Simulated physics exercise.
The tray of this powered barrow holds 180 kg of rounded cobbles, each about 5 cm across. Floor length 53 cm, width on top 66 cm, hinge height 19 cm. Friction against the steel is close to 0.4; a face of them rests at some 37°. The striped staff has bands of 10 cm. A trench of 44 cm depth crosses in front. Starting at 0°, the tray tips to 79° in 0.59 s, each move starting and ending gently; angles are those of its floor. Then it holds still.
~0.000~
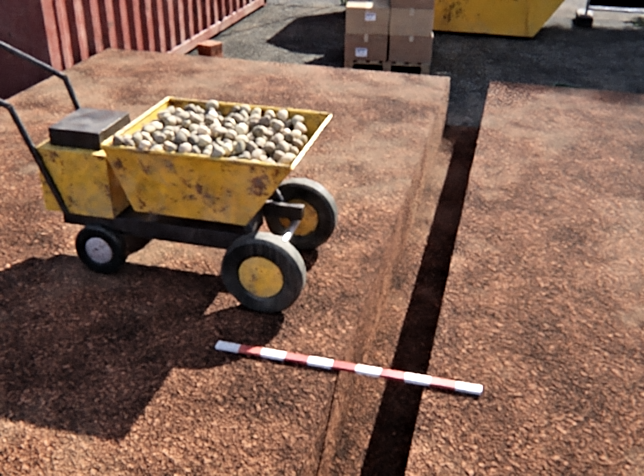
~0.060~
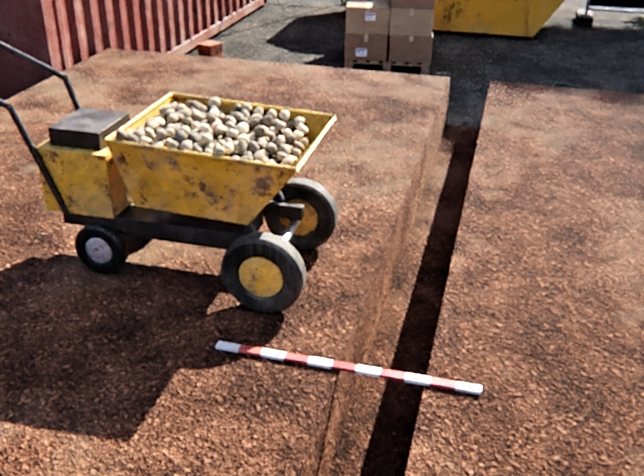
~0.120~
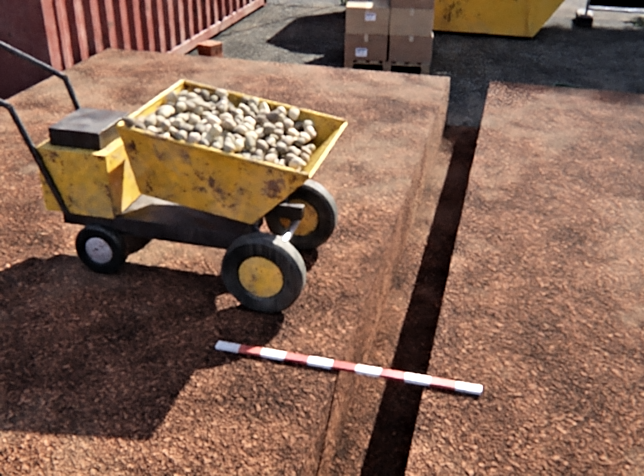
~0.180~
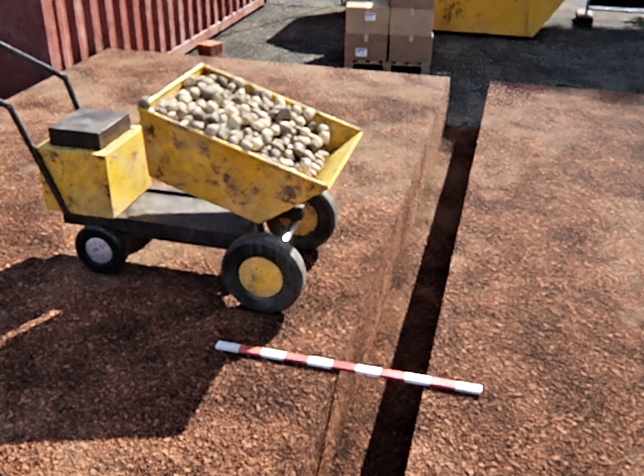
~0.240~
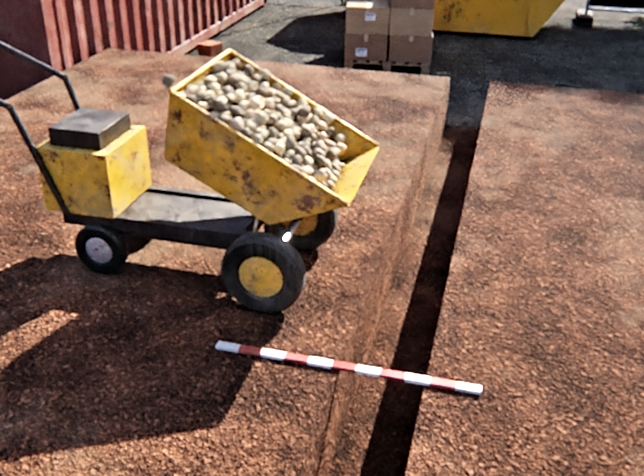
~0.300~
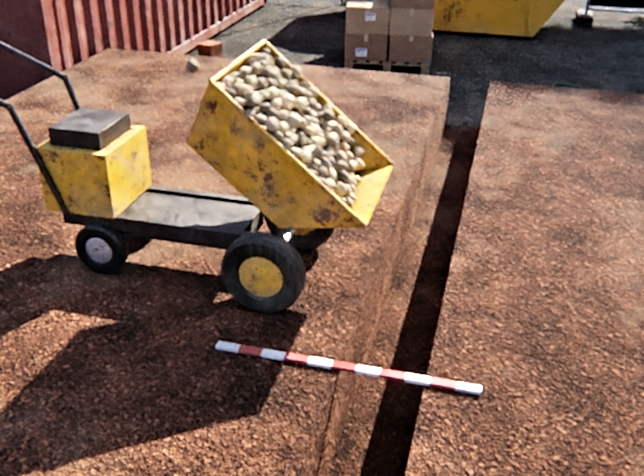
A yellow powered barrow with black wheels stands at left on sunlit reddish-brown gravel, seen from a fixed, raised viewpoint. Its tray holds rounded pale cobbles, with a red-and-white striped staff lying across a dark trench to the right, and cardboard boxes and a yellow container behind. The tray tilts steadily up at its left end, its front lip lowering rightward as its shadow shifts.
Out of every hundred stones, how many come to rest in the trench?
Roughly 36 per cent ends in the trench.
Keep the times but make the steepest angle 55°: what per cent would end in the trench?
In that case some 25 per cent.
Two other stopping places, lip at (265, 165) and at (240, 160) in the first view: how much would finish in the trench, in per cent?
Near 60 per cent from the first place, 80 from the second.
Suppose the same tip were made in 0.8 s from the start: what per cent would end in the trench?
Then about 50 per cent.
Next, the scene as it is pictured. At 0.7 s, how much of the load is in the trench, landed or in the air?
Some 15 per cent.
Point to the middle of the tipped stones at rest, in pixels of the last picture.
Near (489, 303).
After 0.4 s the floor is at 66°; 100 % in the tray; the foremost stones are at (393, 232).
After 0.7 s the floor is at 79°; 43 % in the tray, 17 % in the trench, 40 % past the trench; the foremost stones are at (507, 289).
After 1.0 s the floor is at 79°; 3 % in the tray, 32 % in the trench, 64 % past the trench; the foremost stones are past the picture's edge.
After 3.0 s the floor is at 79°; 0 % in the tray, 36 % in the trench, 64 % past the trench; the foremost stones are past the picture's edge.
